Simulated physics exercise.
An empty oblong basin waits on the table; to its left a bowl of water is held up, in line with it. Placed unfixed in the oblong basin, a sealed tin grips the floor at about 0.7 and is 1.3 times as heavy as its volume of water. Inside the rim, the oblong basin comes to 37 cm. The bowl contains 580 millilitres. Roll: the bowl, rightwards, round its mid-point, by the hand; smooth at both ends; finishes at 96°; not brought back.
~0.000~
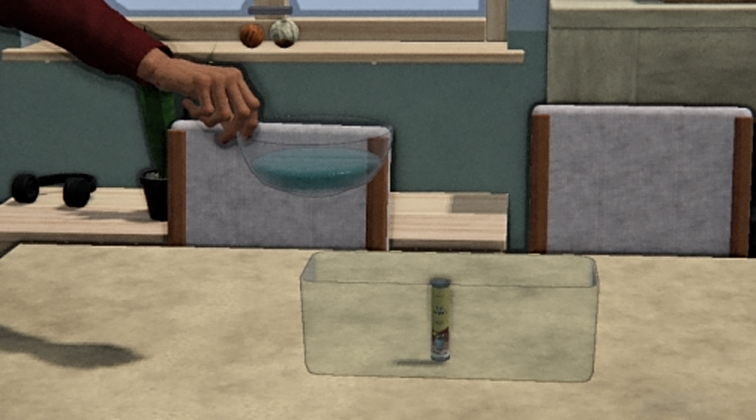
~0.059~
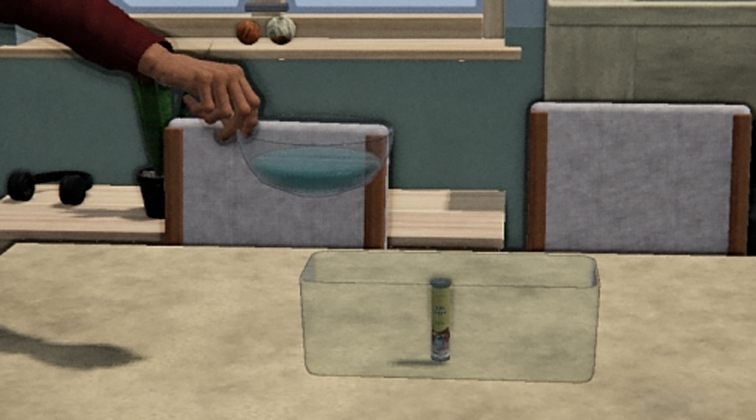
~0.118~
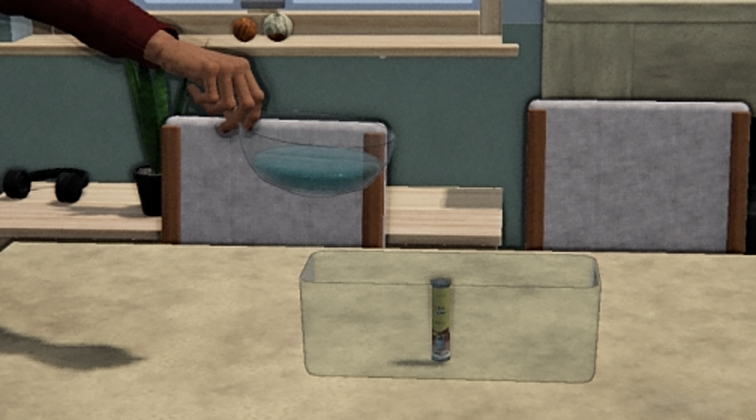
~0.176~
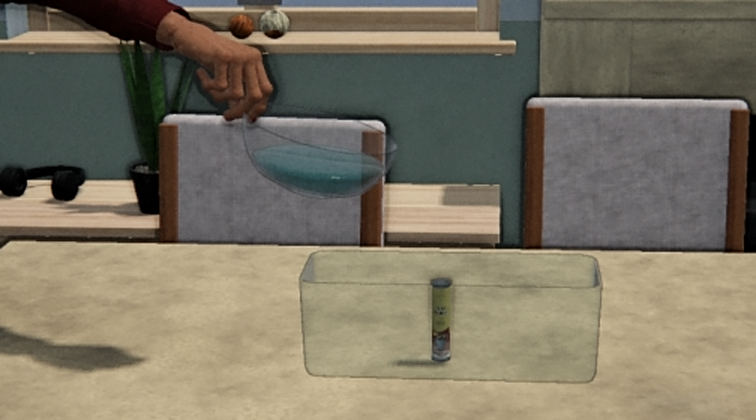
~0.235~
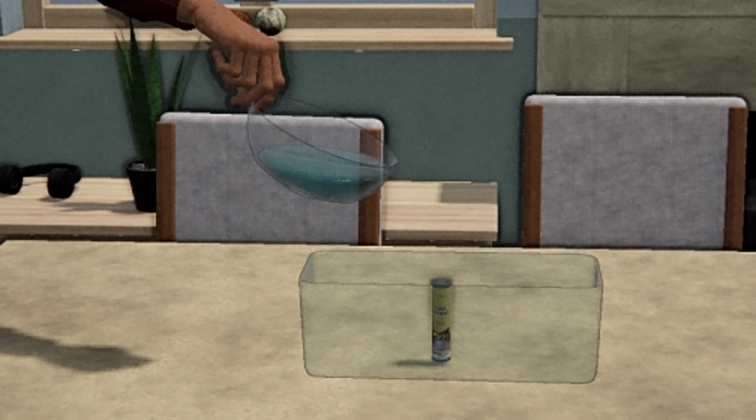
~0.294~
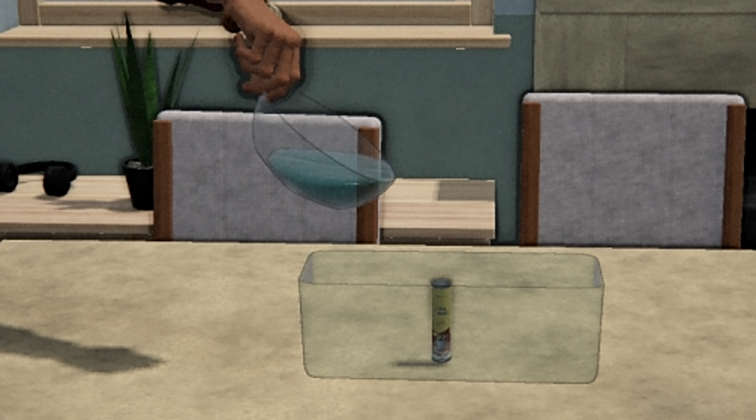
A hand held a clear bowl of blue liquid to the left above an empty clear basin on a table, then smoothly tilted it rightward until the liquid lay near its lowered edge.
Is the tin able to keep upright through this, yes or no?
No, it topples.
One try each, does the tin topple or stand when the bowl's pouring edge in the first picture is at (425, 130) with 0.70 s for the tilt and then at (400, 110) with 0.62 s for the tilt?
Try 1: Still standing; try 2: Tipped over.
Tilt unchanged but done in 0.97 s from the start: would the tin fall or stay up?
The tin would stay balanced.
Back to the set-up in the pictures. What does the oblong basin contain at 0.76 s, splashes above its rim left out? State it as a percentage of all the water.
Around 94 per cent of the whole.
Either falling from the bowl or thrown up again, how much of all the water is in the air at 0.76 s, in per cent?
Close to 4 per cent.
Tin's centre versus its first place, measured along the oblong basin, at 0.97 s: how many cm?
The tin has gone some 4 cm.
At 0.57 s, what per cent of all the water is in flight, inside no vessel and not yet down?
I'd say close to 32 per cent.
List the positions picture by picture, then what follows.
In the first picture, tilt 0°; pouring edge (392, 131); surface from (252, 158) to (382, 160); the oblong basin's rim runs from (307, 267) to (596, 273); the tin's top is at (440, 286).
In the second picture, tilt 2°; pouring edge (392, 133); surface from (252, 157) to (382, 161).
In the third picture, tilt 7°; pouring edge (394, 139); surface from (252, 155) to (383, 163).
In the fourth picture, tilt 14°; pouring edge (397, 150); surface from (254, 151) to (385, 166).
In the fifth picture, tilt 24°; pouring edge (397, 164); surface from (259, 150) to (390, 169).
In the sixth picture, tilt 36°; pouring edge (394, 180); surface from (269, 155) to (396, 171).
After 0.57 s the tilt is 88° and 14 per cent is still to pour; the tin stands where it began.
After 0.76 s the tilt is 96° and 1 per cent is still to pour; the tin leans 8°.
After 0.97 s the tilt is 96° and 0 per cent is still to pour; the tin leans 36°.
After 1.20 s the tilt is 96° and 0 per cent is still to pour; the tin lies on its side.
In the end the tin lies on its side.
